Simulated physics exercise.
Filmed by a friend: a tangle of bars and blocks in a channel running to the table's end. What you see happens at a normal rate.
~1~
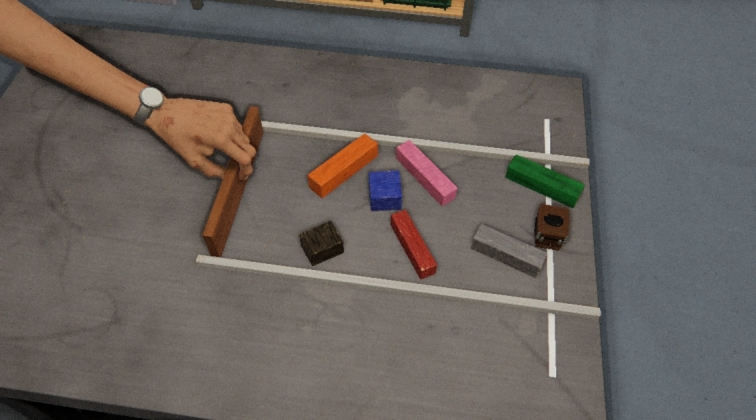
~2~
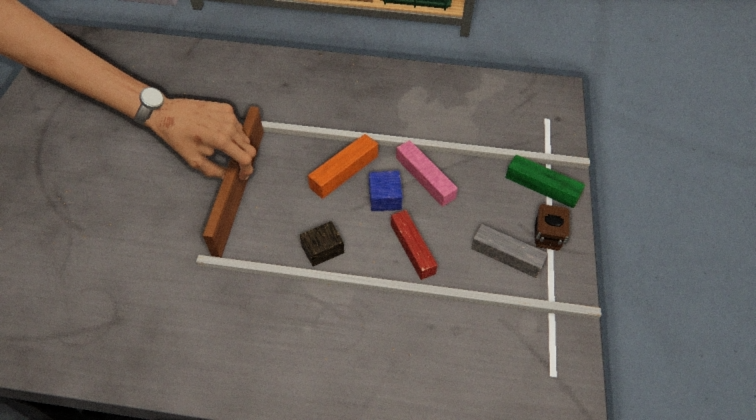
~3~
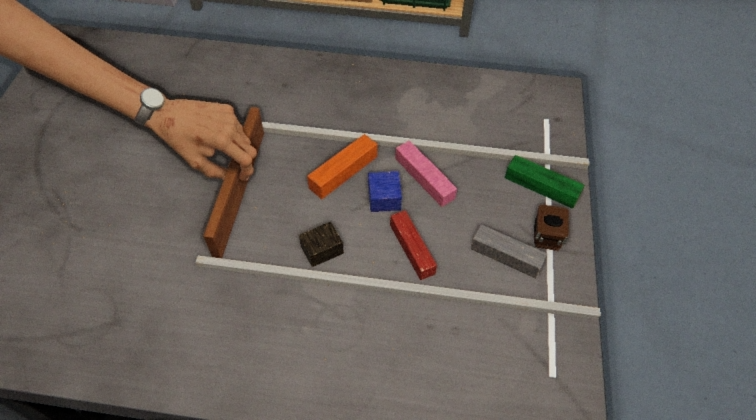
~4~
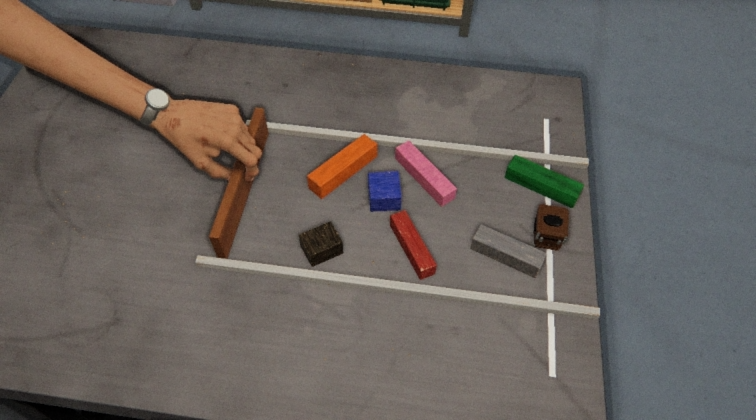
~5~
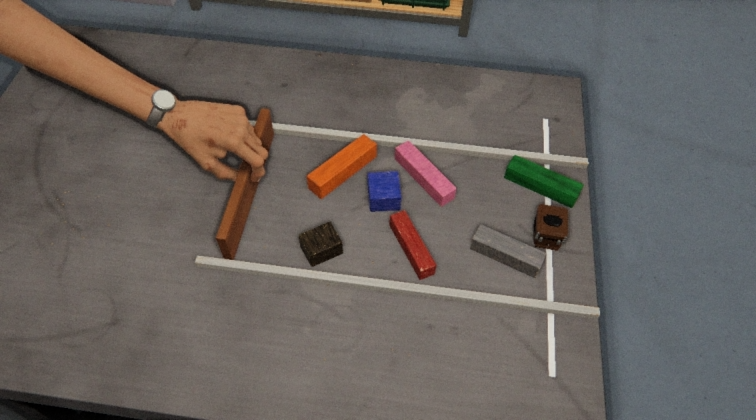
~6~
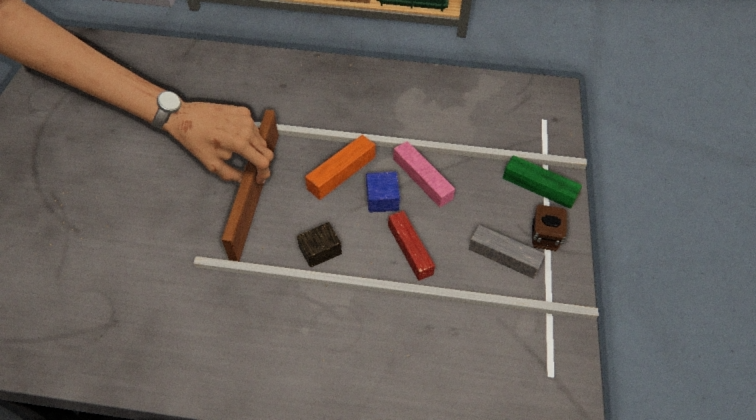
A hand slides a wooden board slightly right toward colourful bars and blocks on a table.
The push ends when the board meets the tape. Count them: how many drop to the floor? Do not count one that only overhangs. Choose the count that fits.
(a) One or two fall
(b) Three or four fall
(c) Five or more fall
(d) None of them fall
(b) Three or four fall.
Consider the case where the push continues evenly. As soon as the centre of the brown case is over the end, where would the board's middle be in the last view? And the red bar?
Points: About (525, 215) and about (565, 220).
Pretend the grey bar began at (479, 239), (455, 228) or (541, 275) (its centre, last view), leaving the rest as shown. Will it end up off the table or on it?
Result per try, in order: Toppled; toppled; toppled.
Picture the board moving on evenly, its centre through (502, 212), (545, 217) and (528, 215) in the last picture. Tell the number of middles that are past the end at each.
Going through the three positions, you'd get 0, 4 and 2.
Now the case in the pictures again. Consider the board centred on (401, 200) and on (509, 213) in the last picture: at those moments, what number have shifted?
By then 5, and 8.
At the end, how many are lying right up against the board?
Looks like 3 of them, all told.
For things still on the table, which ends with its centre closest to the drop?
Blue block.
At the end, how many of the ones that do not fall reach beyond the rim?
As for overhanging, the count is 2.
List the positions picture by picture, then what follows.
In the first picture, brown case (551, 227); green stick (544, 181); grey bar (508, 251); board (236, 179); tape (549, 230).
In the second picture, green stick (544, 181); orange bar (344, 166).
In the third picture, grey bar (508, 251); red bar (413, 245).
In the fourth picture, brown case (550, 228); blue block (384, 191).
In the fifth picture, green stick (543, 181); pink bar (424, 173).
In the sixth picture, brown case (548, 228); green stick (542, 182); grey bar (506, 251); board (253, 182); tape (547, 230).
Soon after, none off yet; brown case at rest near (548, 228); green stick at rest near (542, 182); grey bar at rest near (506, 251).
Then, none off yet; brown case moved about its own width near (579, 237); green stick moved a little near (580, 189); grey bar moved about its own width near (560, 260).
At rest, the number that fall off is three or four; fallen, pink bar, grey bar, green stick and brown case.
